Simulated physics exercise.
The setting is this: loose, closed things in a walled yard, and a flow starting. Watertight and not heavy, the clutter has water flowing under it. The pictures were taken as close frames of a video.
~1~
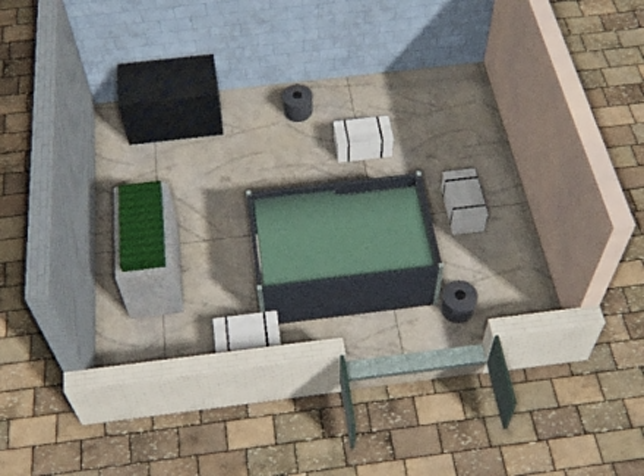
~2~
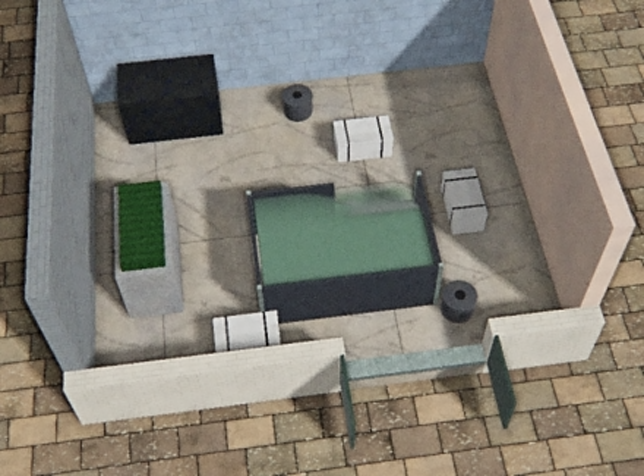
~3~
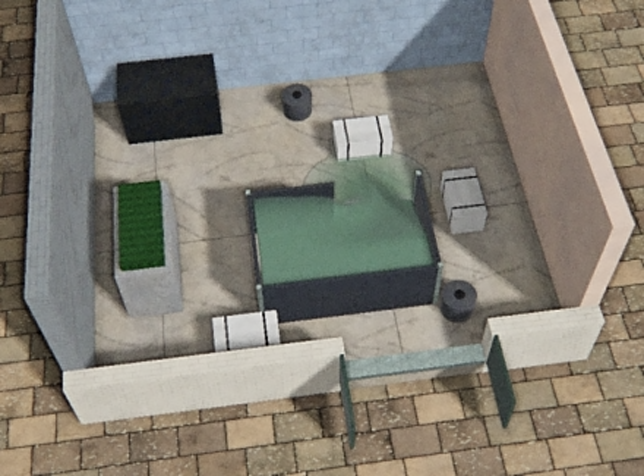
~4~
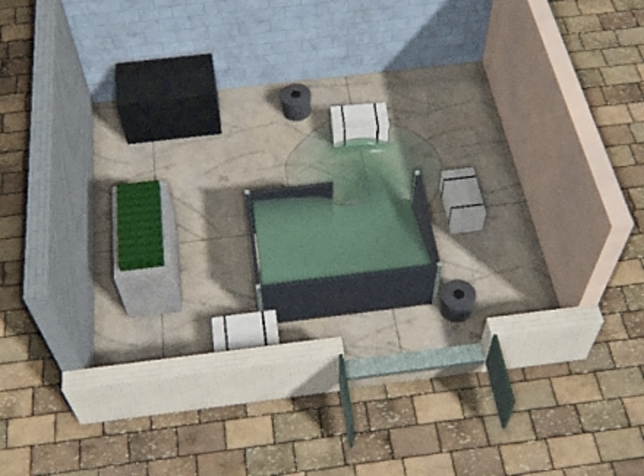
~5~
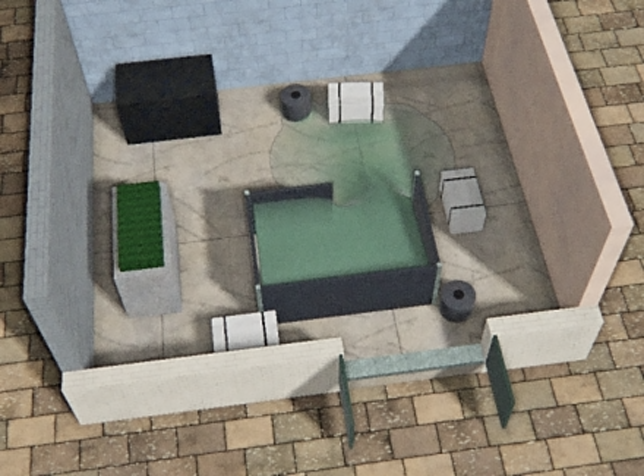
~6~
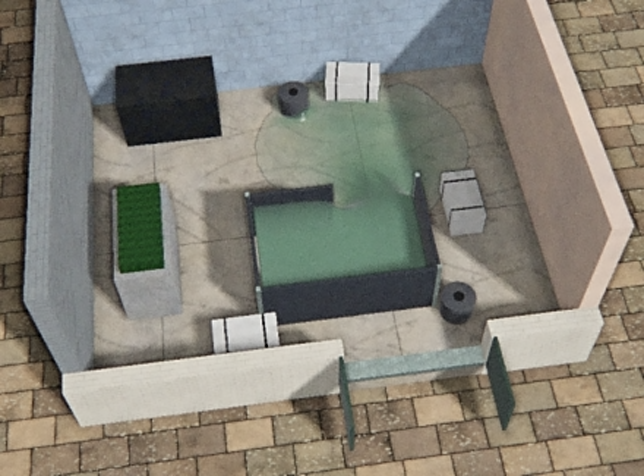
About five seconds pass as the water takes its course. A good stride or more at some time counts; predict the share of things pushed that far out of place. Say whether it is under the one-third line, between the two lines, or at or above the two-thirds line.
Upper band.
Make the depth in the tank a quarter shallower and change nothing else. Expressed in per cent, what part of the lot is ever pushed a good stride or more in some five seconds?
Close to 60 % of the lot.
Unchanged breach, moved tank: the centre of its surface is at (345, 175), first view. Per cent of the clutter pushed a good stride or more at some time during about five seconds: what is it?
Close to 80 in a hundred.
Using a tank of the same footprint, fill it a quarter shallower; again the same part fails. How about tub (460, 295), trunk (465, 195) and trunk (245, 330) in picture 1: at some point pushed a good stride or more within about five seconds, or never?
Answers, in the order asked: Stayed within the threshold, went past the threshold, stayed within the threshold.
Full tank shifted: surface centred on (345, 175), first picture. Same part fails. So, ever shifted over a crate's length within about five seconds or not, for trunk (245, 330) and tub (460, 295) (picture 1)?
Taking them in turn: Didn't get there and got there.
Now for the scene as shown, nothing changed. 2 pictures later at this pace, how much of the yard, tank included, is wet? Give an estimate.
Roughly 40 %.
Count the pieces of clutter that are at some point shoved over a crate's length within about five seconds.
So the number is 4.
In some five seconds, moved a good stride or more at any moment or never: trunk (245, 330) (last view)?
Short of that.
A moment on, 1 of 5 are well off their spots; 2 afloat.
Next, 2 of 5 are well off their spots; 1 afloat.
Later, 2 of 5 are well off their spots; 2 afloat.
In the end, 4 of 5 are well off their spots, and 4 have been at some point; 3 afloat.
